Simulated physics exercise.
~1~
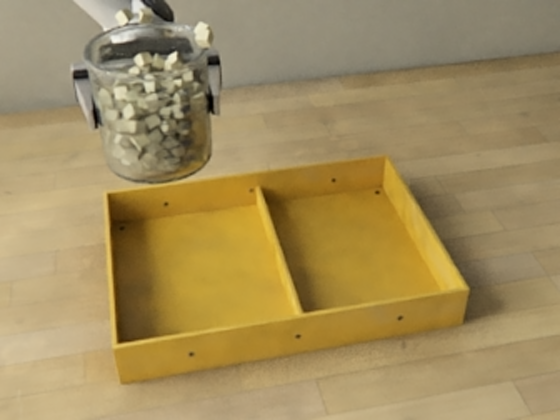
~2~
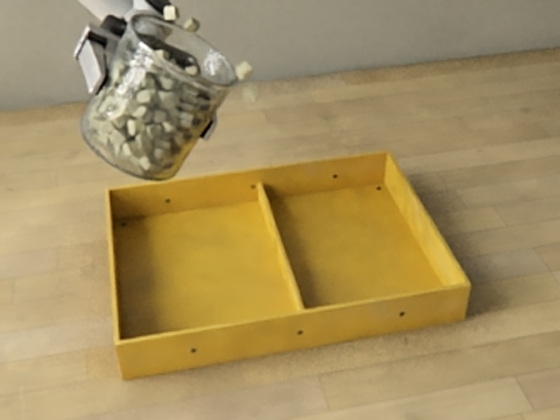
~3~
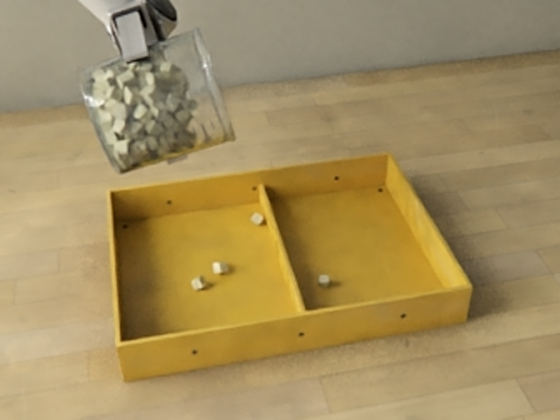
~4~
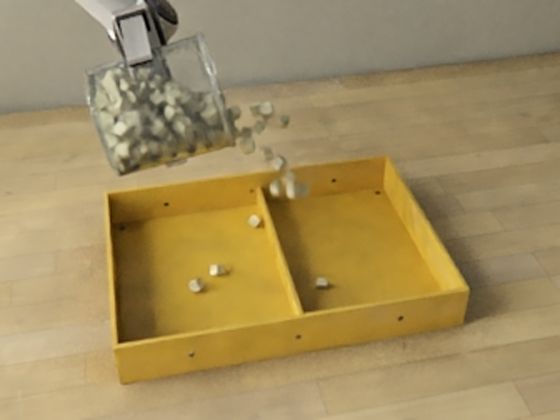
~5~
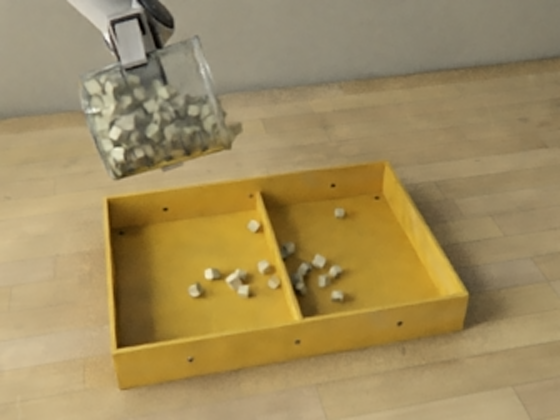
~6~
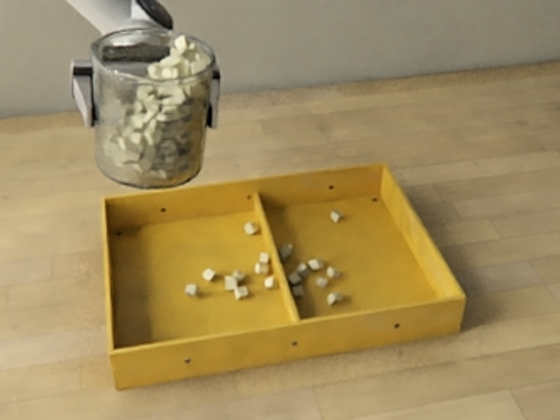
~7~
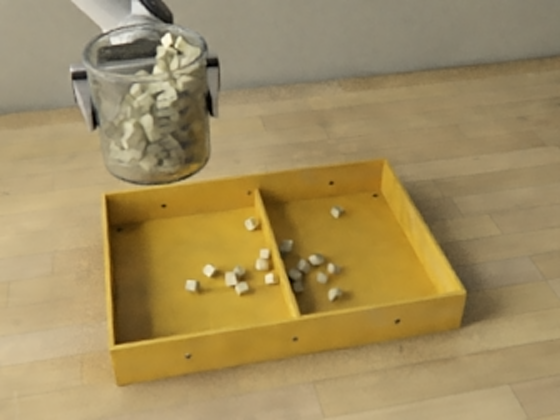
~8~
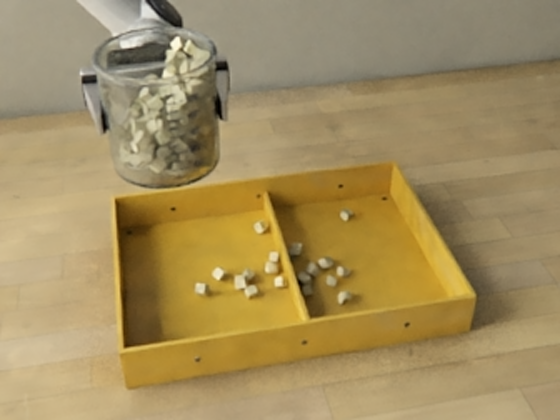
On a light wooden table top, a robot arm tips a clear tumbler of pale vegetable dice over a yellow divided tray, spilling a small number into both parts, then turns it upright again, still holding most of the dice.
